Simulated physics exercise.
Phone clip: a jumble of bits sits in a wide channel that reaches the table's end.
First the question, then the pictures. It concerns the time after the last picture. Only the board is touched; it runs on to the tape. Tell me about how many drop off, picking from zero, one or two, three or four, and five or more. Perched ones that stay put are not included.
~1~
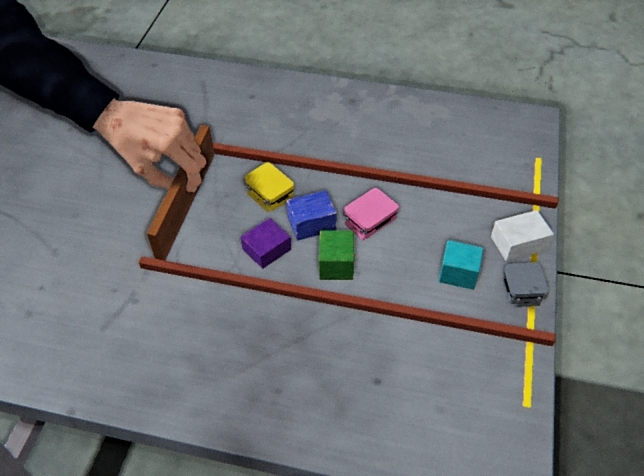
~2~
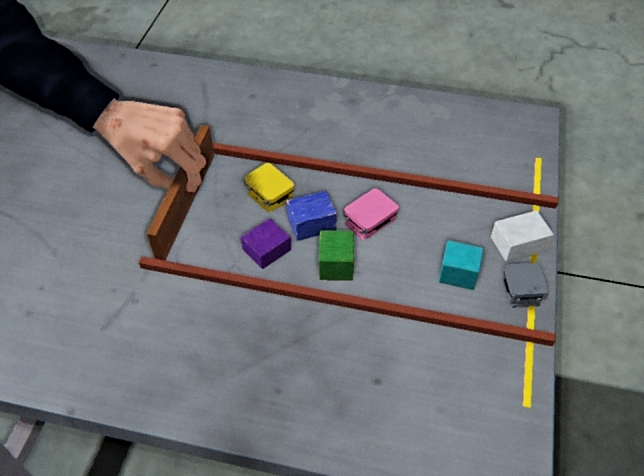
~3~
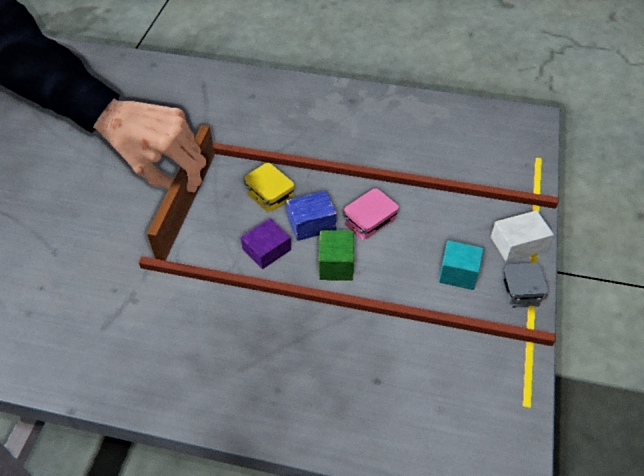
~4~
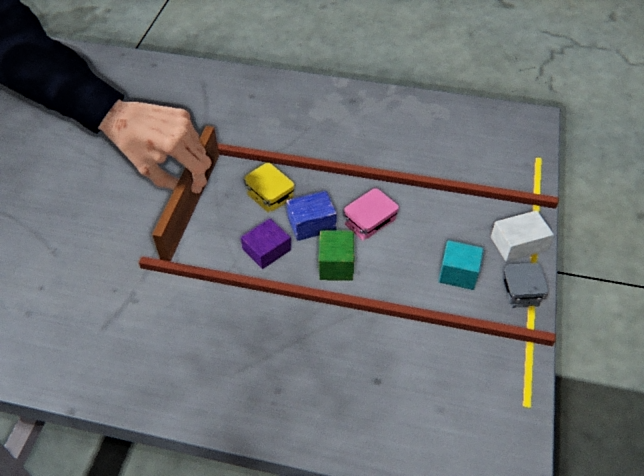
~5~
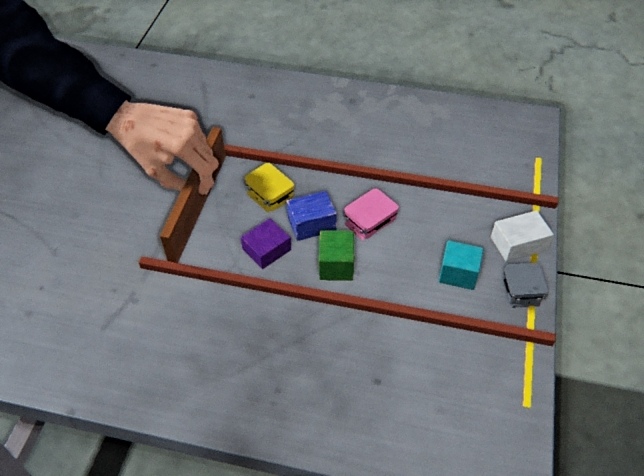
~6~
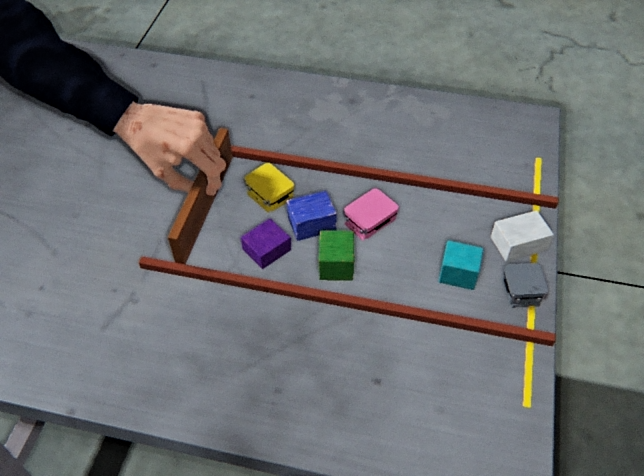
Missing from the table at the end: Five or more.
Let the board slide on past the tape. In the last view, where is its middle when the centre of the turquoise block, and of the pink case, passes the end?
(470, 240) and (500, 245), more or less.
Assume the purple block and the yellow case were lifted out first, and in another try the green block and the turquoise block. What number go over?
Going first to second: 3 and 3.
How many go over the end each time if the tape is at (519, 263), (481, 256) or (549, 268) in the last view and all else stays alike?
Counts per try, in order: 5 / 3 / 8.
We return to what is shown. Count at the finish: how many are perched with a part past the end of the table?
The total here is 3.
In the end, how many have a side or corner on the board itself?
Number: 3.
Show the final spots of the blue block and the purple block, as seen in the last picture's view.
The blue block at (559, 265), the purple block at (554, 297).
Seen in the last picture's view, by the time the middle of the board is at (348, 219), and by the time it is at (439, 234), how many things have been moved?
Respectively 5 and 8.
Soon after, none off yet; grey case at rest near (524, 285); white block at rest near (522, 236); turquoise block at rest near (461, 265).
In the end, the number that fall off is five or more; gone, green block, pink case, turquoise block, white block and grey case.
